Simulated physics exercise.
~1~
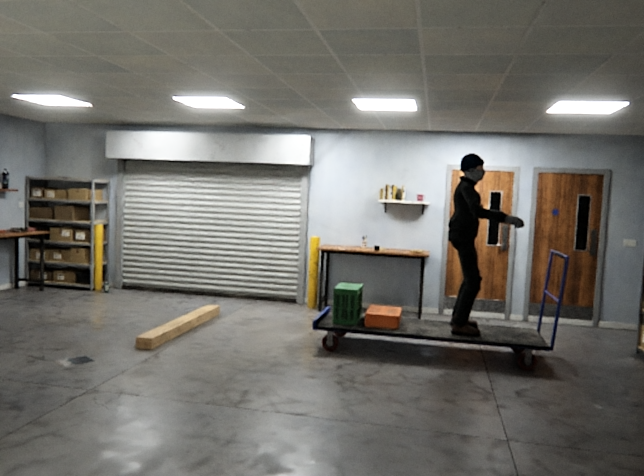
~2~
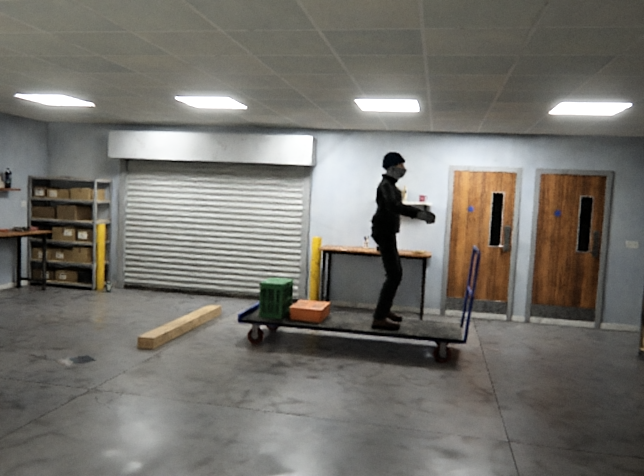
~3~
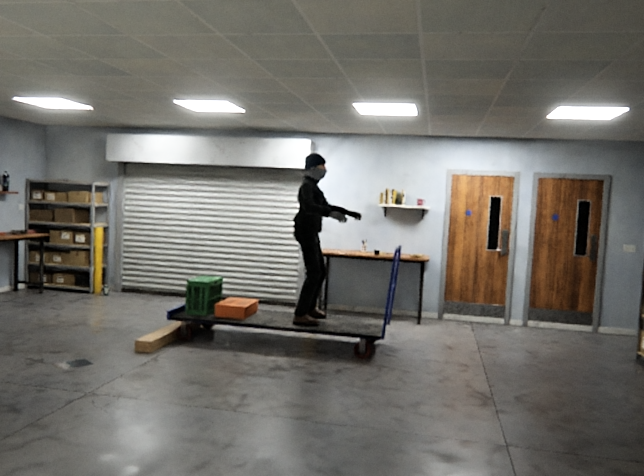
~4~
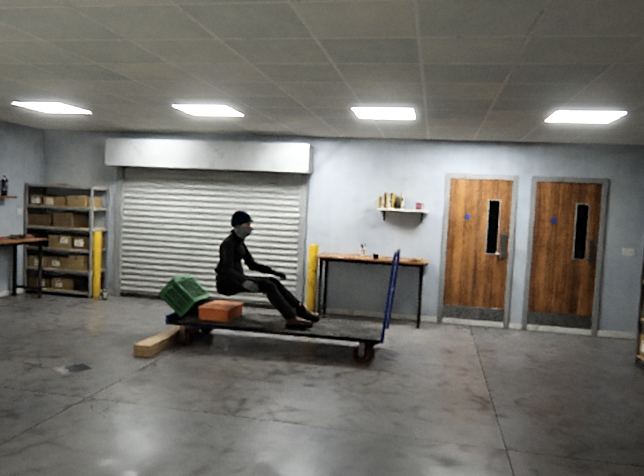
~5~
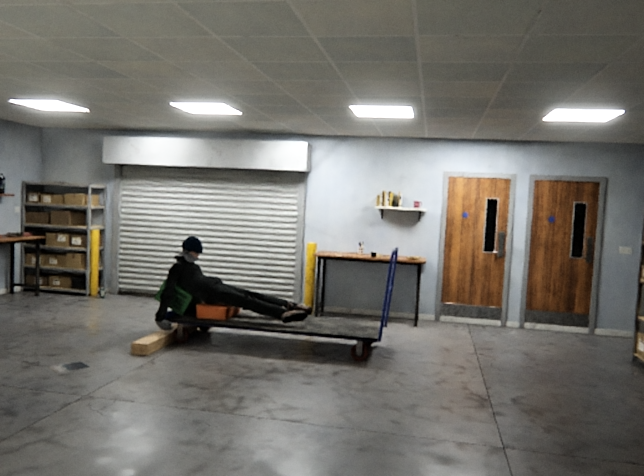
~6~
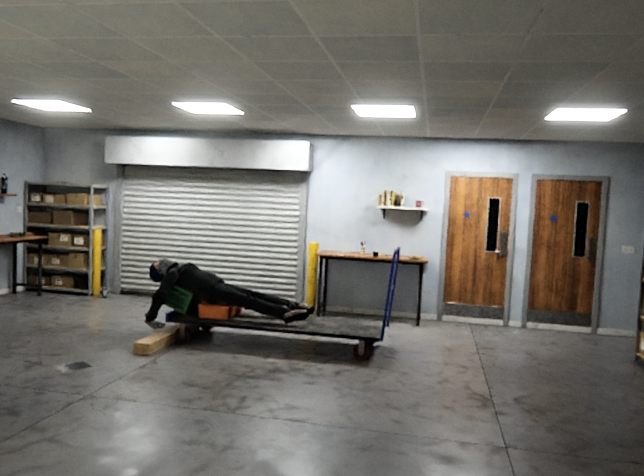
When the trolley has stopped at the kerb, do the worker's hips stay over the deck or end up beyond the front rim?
The worker's hips stay over the deck. The worker ends up lying back across the load, with only the upper body reaching out past the front rim.
